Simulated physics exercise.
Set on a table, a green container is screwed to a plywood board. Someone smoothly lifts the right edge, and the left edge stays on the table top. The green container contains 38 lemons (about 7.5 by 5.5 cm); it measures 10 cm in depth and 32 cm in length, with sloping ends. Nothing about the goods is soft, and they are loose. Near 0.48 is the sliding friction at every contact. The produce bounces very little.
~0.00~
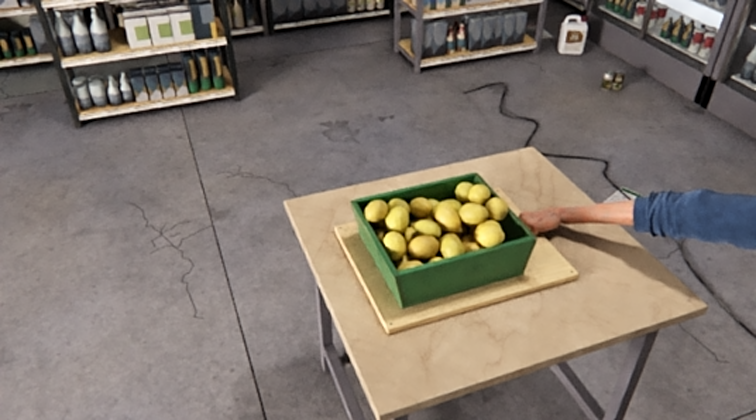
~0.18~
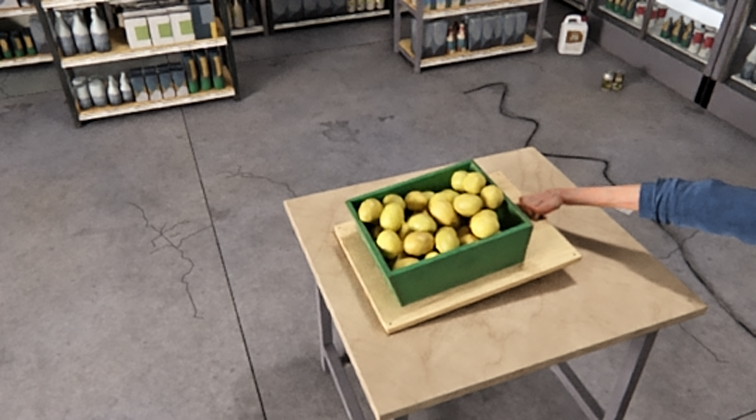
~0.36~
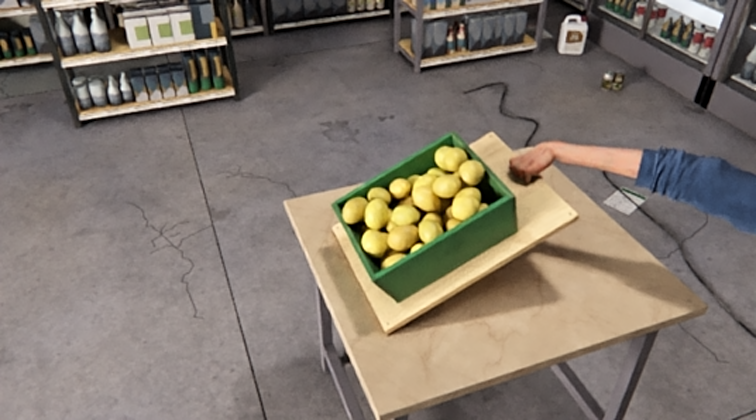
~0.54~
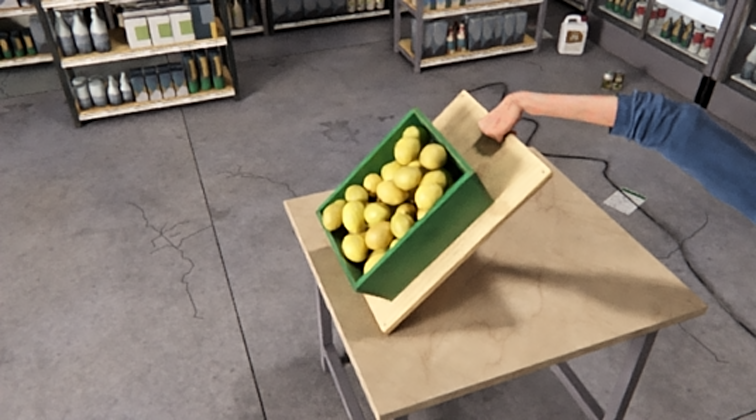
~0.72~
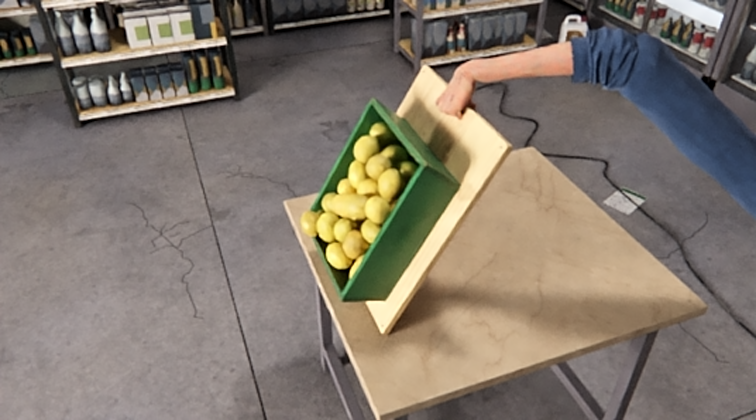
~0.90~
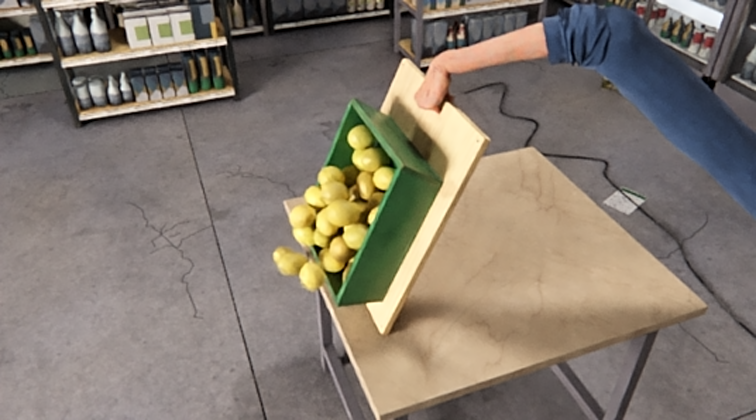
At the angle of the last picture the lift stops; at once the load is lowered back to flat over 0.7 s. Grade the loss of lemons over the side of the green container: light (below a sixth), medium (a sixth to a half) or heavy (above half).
Medium.
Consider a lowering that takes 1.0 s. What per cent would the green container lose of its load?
That would cost the green container 30 per cent of its load.
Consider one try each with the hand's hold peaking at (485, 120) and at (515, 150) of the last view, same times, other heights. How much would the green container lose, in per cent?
Loss for the green container - 10 percent, then 0 percent.
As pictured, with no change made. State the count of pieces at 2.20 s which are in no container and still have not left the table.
About 1.
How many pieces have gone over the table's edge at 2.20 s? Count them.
About 12.
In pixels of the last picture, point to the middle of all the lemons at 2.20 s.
They're centred near (394, 252).
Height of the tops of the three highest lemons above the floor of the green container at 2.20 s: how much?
I'd say near 12 cm.
After 1.11 s, tilt 52°; 8 of 38 out of the green container.
After 1.37 s, tilt 17°; 13 of 38 out of the green container.
After 1.73 s, tilt 0°; 14 of 38 out of the green container.
Outcome (at 2.20 s), 14 of 38 out of the green container. Asked share, 14 of 38, 37 per cent.
